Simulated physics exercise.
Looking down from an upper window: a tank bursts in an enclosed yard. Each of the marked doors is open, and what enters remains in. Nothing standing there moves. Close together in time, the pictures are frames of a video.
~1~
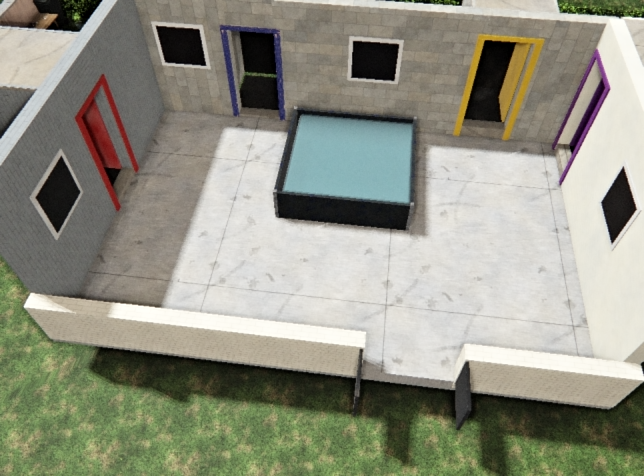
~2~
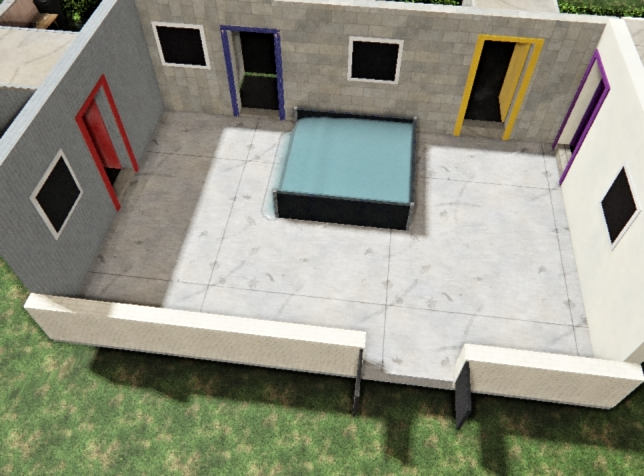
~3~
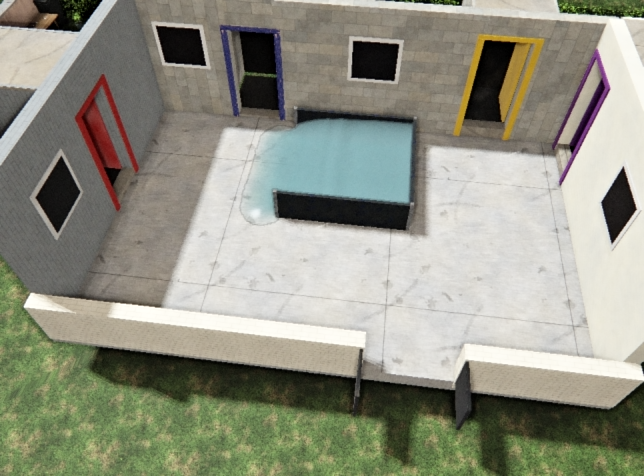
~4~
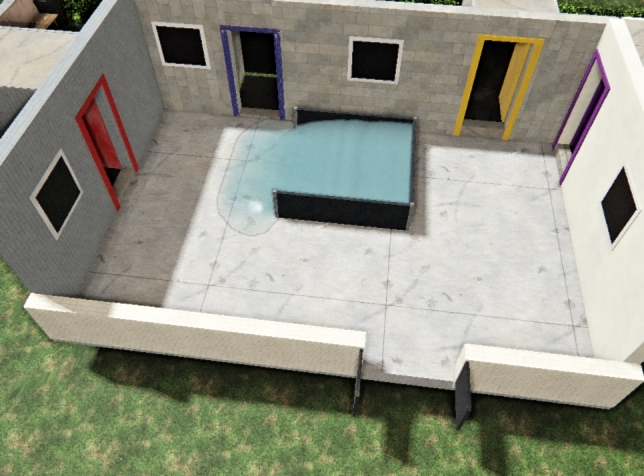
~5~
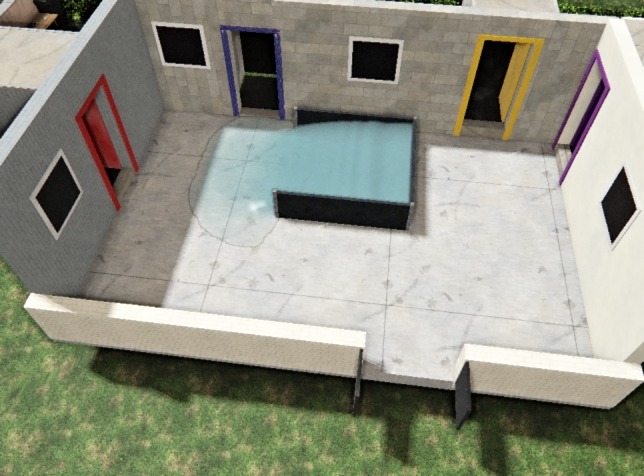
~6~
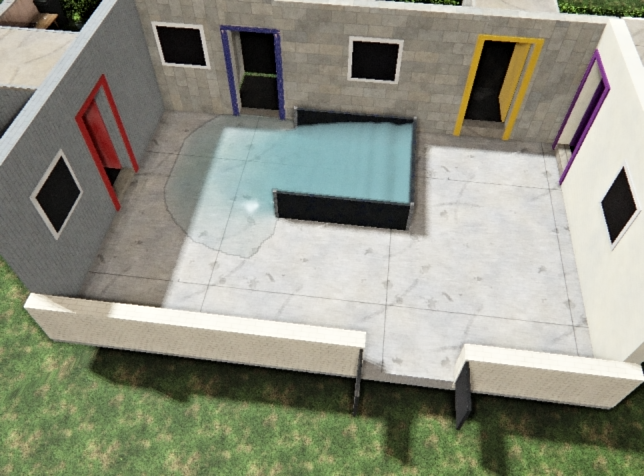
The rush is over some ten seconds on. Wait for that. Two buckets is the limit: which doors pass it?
At the end, blue door: Past the limit; red door: Past the limit; purple door: Inside the limit; yellow door: Inside the limit.
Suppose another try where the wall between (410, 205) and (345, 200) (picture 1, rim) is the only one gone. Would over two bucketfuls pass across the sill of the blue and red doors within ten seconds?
The blue door falls short, while the red door falls short.
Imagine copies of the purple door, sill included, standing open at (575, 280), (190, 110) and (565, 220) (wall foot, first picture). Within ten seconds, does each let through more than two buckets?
Result, in listed order - doesn't reach the limit, gets past the limit, doesn't reach the limit.
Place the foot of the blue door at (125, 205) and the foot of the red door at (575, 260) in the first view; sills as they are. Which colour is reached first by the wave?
The first to get wet is the blue door.
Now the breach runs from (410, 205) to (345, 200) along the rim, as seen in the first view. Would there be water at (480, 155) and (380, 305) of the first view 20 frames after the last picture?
Order as given: Unwetted, then inundated.
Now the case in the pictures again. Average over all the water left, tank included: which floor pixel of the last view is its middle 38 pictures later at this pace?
It is near (237, 225).
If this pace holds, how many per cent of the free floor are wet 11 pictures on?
That should be about 35 %.
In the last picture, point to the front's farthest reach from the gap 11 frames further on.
Pixel estimate: (67, 320).
A moment on, water covers 30 % of the floor; the blue door under two buckets in, the red door under two buckets in, the purple door not reached, the yellow door not reached.
Next, water covers 35 % of the floor; the blue door over two buckets in, the red door far over two buckets in, the purple door not reached, the yellow door not reached.
Then, water covers 35 % of the floor; the blue door over two buckets in, the red door far over two buckets in, the purple door not reached, the yellow door not reached.
Later, water covers 70 % of the floor; the blue door far over two buckets in, the red door far over two buckets in, the purple door not reached, the yellow door not reached.
In the end, water covers 90 % of the floor; the blue door far over two buckets in, the red door far over two buckets in, the purple door wet at the sill, nothing in, the yellow door wet at the sill, nothing in.
